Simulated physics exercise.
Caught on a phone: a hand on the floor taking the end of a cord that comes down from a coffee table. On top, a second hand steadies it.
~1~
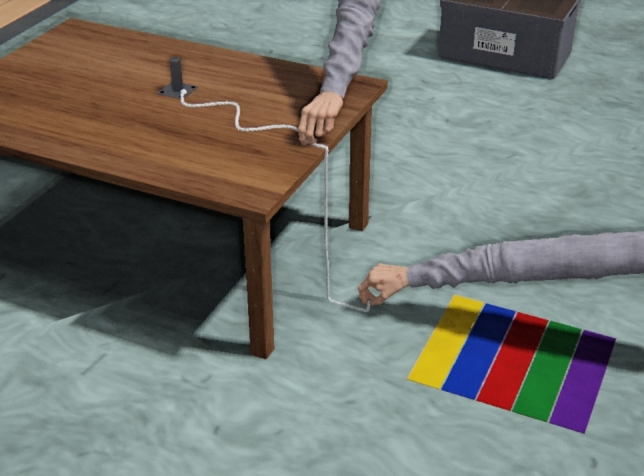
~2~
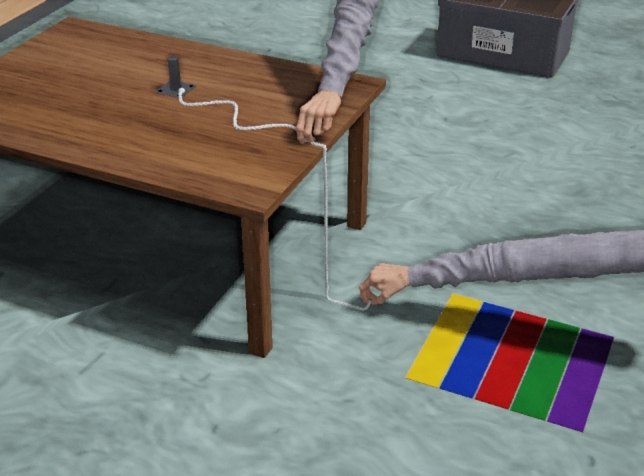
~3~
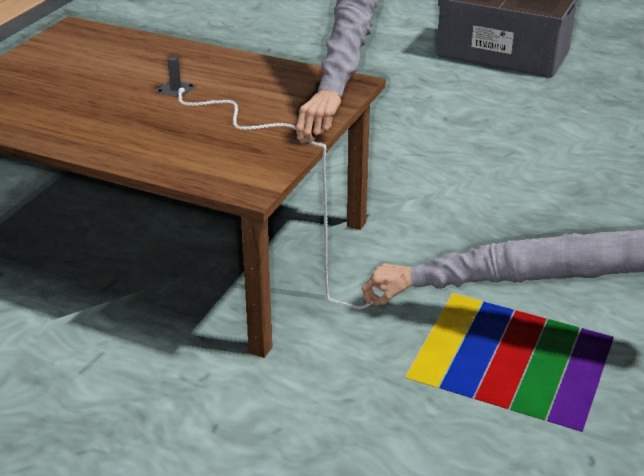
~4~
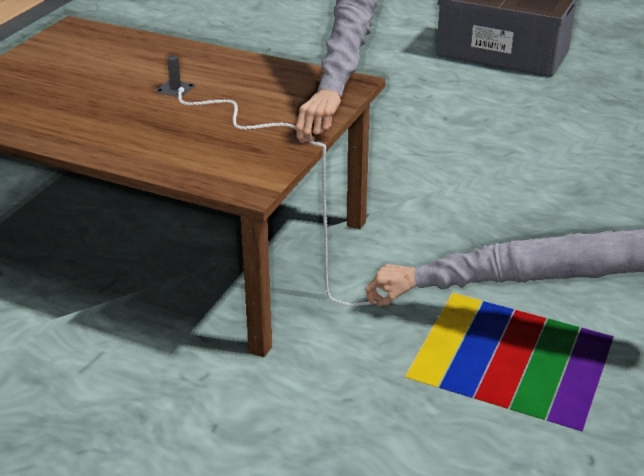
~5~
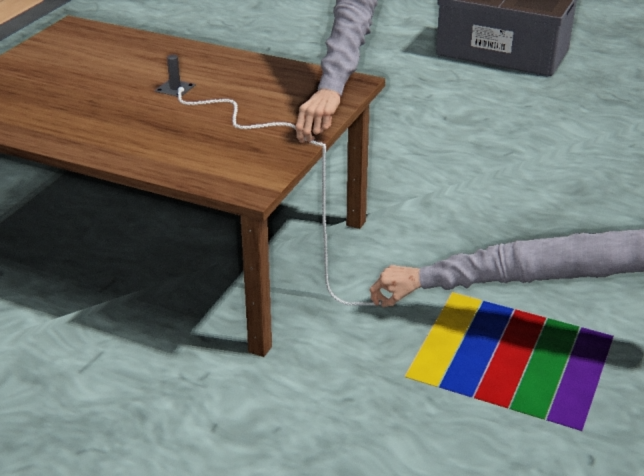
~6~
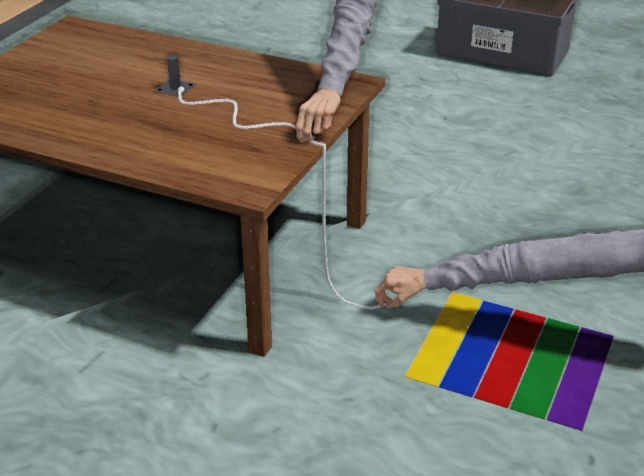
A hand near the floor drew the end of a white cord slightly to the right, toward some coloured stripes, while another hand stayed on the cord at the edge of a wooden coffee table.
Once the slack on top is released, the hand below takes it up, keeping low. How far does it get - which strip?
Green.
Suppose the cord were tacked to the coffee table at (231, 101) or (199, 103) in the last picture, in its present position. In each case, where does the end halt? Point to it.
Approximately (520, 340) and (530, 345), respectively.
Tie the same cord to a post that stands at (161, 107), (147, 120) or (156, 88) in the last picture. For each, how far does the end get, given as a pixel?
First close to (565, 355), next close to (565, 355), last close to (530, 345).
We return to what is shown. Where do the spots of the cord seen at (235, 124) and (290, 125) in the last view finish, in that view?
First: (282, 125). Second: (329, 146).
A little later, end near (477, 330); over blue.
Next, end near (523, 343); over red.
When it is tight, end near (549, 350); over green. The green one.
